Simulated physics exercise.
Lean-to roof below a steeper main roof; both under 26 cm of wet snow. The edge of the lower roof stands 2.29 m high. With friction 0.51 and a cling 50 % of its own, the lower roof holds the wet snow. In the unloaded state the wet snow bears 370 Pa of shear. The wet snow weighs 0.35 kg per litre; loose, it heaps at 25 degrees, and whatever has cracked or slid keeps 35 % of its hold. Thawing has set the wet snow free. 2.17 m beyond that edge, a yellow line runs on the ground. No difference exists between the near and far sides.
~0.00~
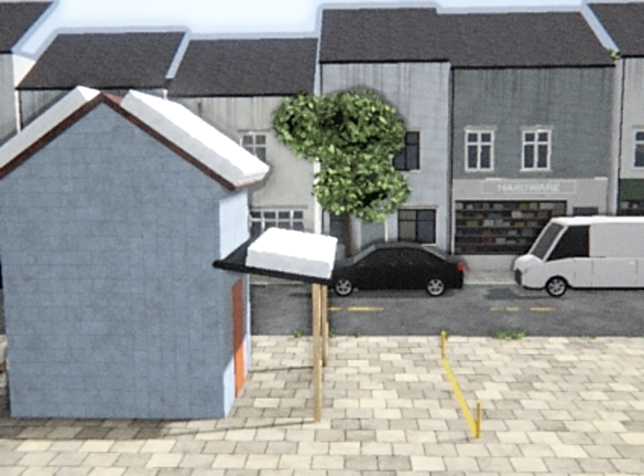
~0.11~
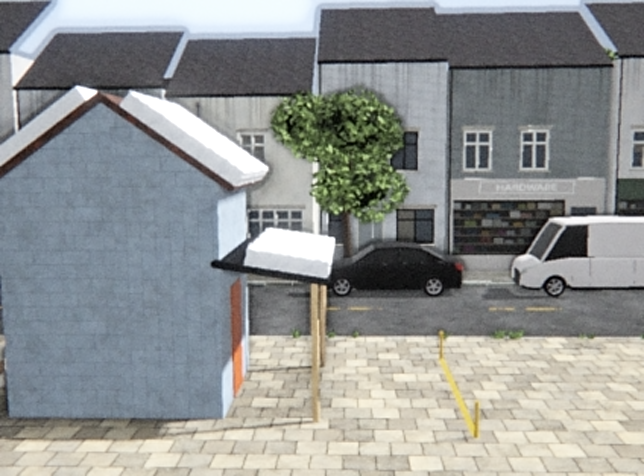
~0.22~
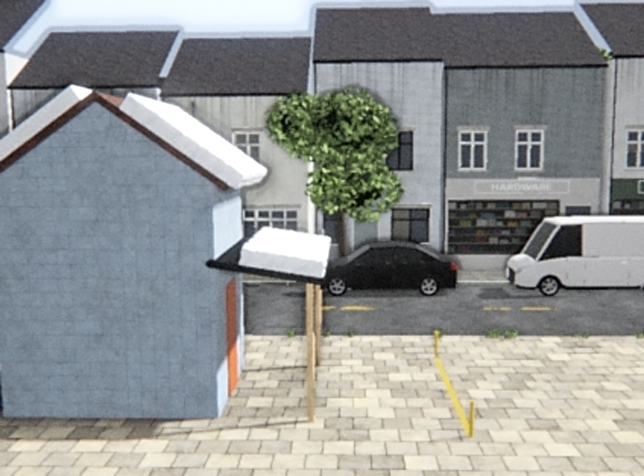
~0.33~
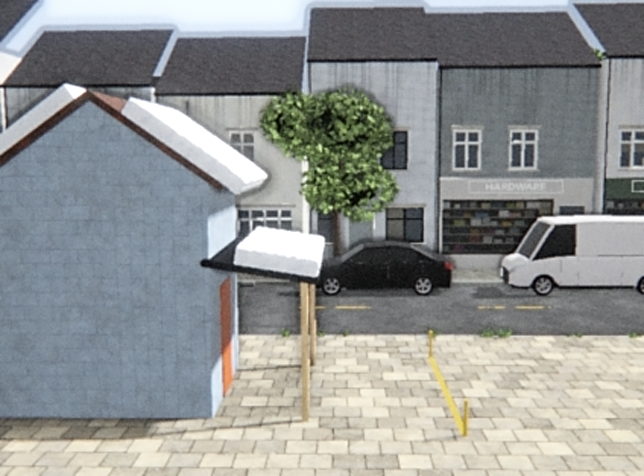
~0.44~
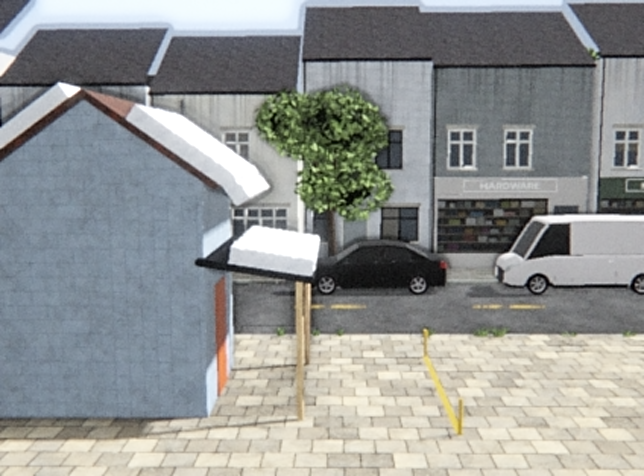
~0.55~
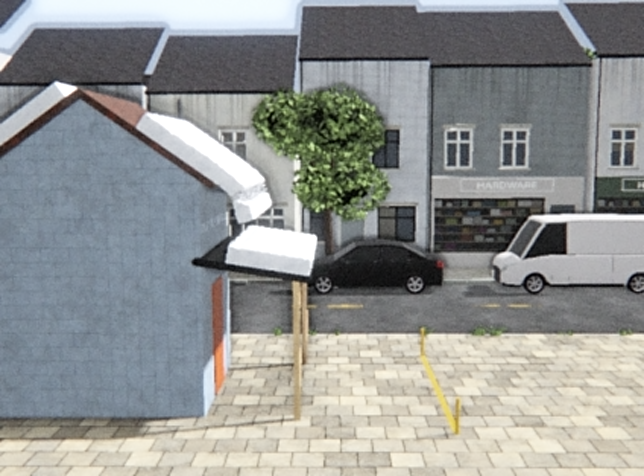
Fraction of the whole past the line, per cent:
28 out of 100.
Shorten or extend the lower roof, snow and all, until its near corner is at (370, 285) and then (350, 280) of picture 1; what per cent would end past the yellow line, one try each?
Try 1: 20 %; try 2: 25 %.
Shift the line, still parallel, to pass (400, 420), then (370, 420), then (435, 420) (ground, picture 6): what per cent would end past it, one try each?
Respectively about 45 in a hundred, 55 in a hundred and 35 in a hundred.
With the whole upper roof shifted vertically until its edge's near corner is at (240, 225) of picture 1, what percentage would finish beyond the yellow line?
6 %, roughly.
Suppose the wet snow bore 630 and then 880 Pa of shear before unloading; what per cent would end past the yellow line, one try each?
20 in a hundred, followed by 14 in a hundred.
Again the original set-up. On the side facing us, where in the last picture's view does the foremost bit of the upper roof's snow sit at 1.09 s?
Roughly at (335, 265).
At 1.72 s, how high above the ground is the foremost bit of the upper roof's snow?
Height: Approx. 0.0 m.
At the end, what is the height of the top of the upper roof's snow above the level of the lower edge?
0.5 m or so.
After 1.09 s, none is below the lower edge and 0 % is past the line.
After 1.72 s, 60 % is below the lower edge and 5 % is past the line.
After 2.36 s, 61 % is below the lower edge and 28 % is past the line.
After 3.00 s, 61 % is below the lower edge and 28 % is past the line.
After 3.10 s, at the end, 61 % is below the lower edge and 28 % is past the line.
